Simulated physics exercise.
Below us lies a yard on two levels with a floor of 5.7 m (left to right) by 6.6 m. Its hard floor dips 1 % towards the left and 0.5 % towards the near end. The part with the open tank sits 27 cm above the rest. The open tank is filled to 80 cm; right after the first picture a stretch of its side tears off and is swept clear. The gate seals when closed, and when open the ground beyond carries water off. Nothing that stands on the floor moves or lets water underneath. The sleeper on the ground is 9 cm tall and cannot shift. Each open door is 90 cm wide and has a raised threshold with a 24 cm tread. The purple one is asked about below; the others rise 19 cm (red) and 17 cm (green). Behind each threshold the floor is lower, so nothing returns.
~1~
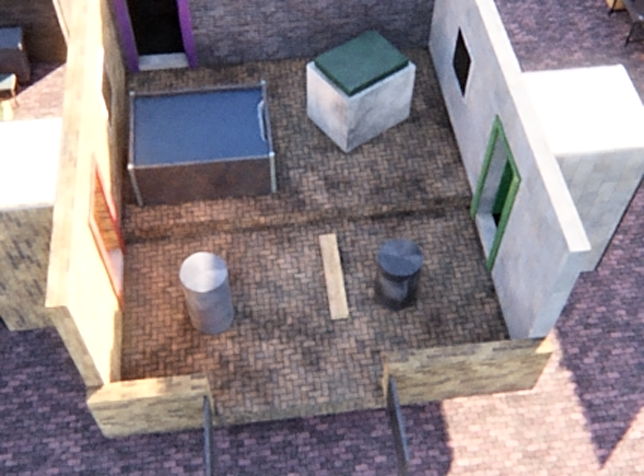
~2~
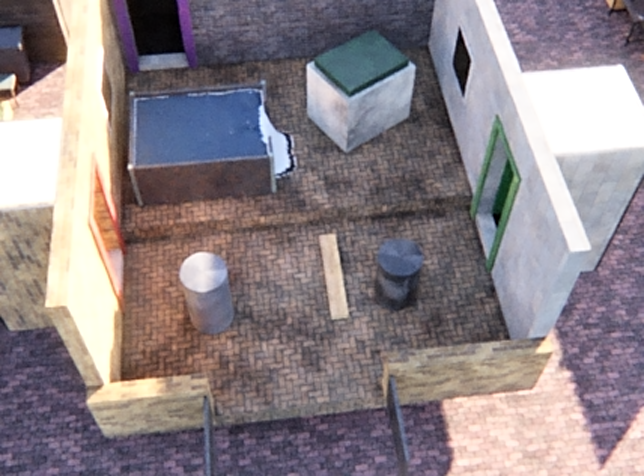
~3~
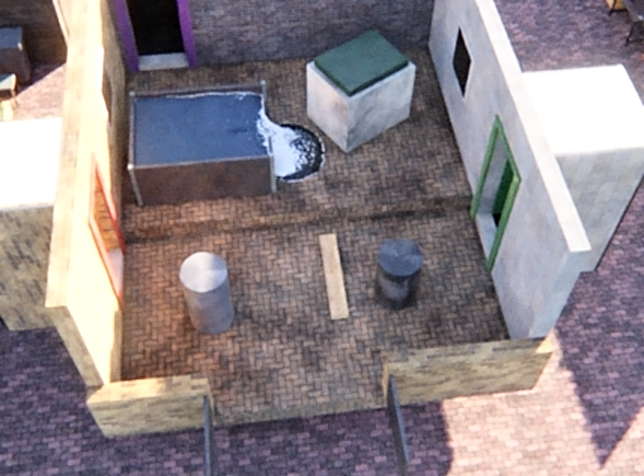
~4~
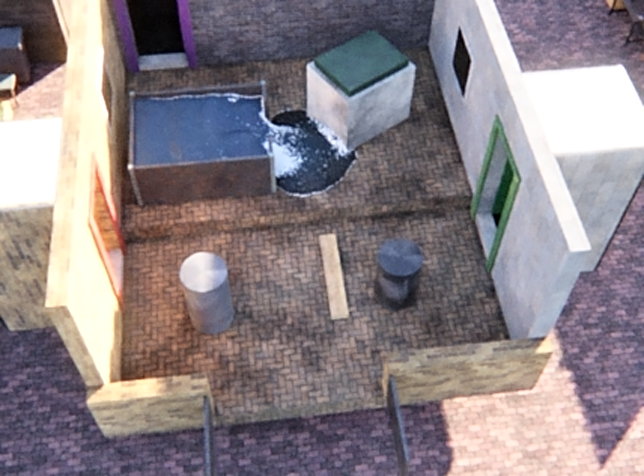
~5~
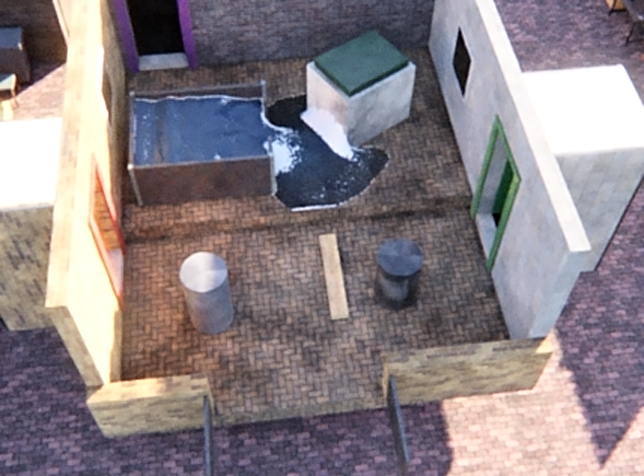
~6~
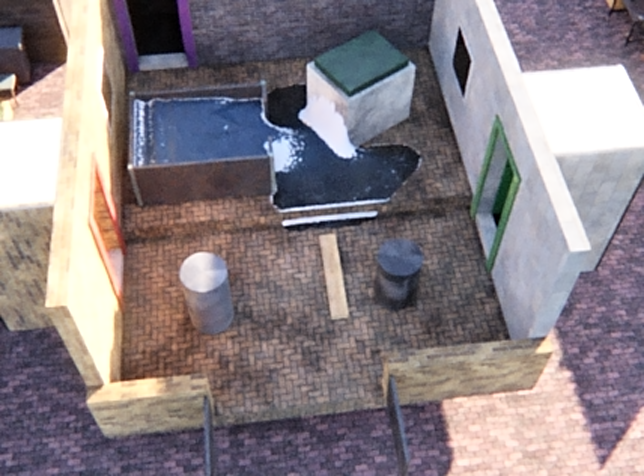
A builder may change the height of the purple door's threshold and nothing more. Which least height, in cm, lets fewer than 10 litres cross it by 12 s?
It would have to be roughly 6.5 cm high.
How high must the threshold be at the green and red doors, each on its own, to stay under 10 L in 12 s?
About 17 cm at green and 9.0 cm at red.
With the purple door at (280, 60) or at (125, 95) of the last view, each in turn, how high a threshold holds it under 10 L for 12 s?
About 14.5 and 12.0 cm.
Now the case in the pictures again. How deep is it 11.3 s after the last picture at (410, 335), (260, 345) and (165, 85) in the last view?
In that order: 9, 5 and 7 cm.
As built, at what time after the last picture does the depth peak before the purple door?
Around 6.0 s.
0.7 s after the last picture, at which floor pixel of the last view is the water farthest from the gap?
At about (476, 244).
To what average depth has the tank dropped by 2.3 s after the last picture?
Roughly 38 cm on average.
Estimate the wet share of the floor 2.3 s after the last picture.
About 55 per cent.
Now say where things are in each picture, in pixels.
In the first frame, still water, 80 cm deep, in the open tank at (201, 127); the purple door at (156, 25) is dry.
In the second frame, the gap is at (267, 145), the front 0.3 m out at (289, 168); the back of the open tank holds 80 cm.
In the third frame, the front is at (320, 154), 0.9 m from the gap at (267, 145); 0.8 m2 of floor is wet, 80 cm left at the back.
In the fourth frame, water pours out at (267, 145) and has run 1.4 m, to (352, 156); about 10 cm deep outside, 80 cm at the back.
In the fifth frame, water pours out at (267, 145) and has run 1.9 m, to (382, 162); about 6 cm deep outside, 77 cm at the back.
In the sixth frame, the front is at (414, 161), 2.4 m from the gap at (267, 145); 3.9 m2 of floor is wet, 69 cm left at the back; the purple door at (156, 25), 2.9 m from the gap, is still 2.2 m from the nearest water.
Then, 0.7 s after the last picture water covers 25 % of the floor, deepest (52 cm) near (324, 138); it has not reached the purple door.
Then, 2.3 s after the last picture water covers 55 % of the floor, deepest (36 cm) near (499, 367); 6 cm at the purple door, 0 litres in over its 14 cm threshold.
Then, 11.3 s after the last picture water covers 95 % of the floor, deepest (10 cm) near (502, 333); 7 cm at the purple door, 0 litres in over its 14 cm threshold.
At the purple door as built, the water peaked near 8 cm, 6.1 s after the last picture.
With a threshold of 5.5 cm, 19 litres would have come in within the 12 s; with 7.5 cm, 5 litres. So under 10 litres takes about 6.5 cm.
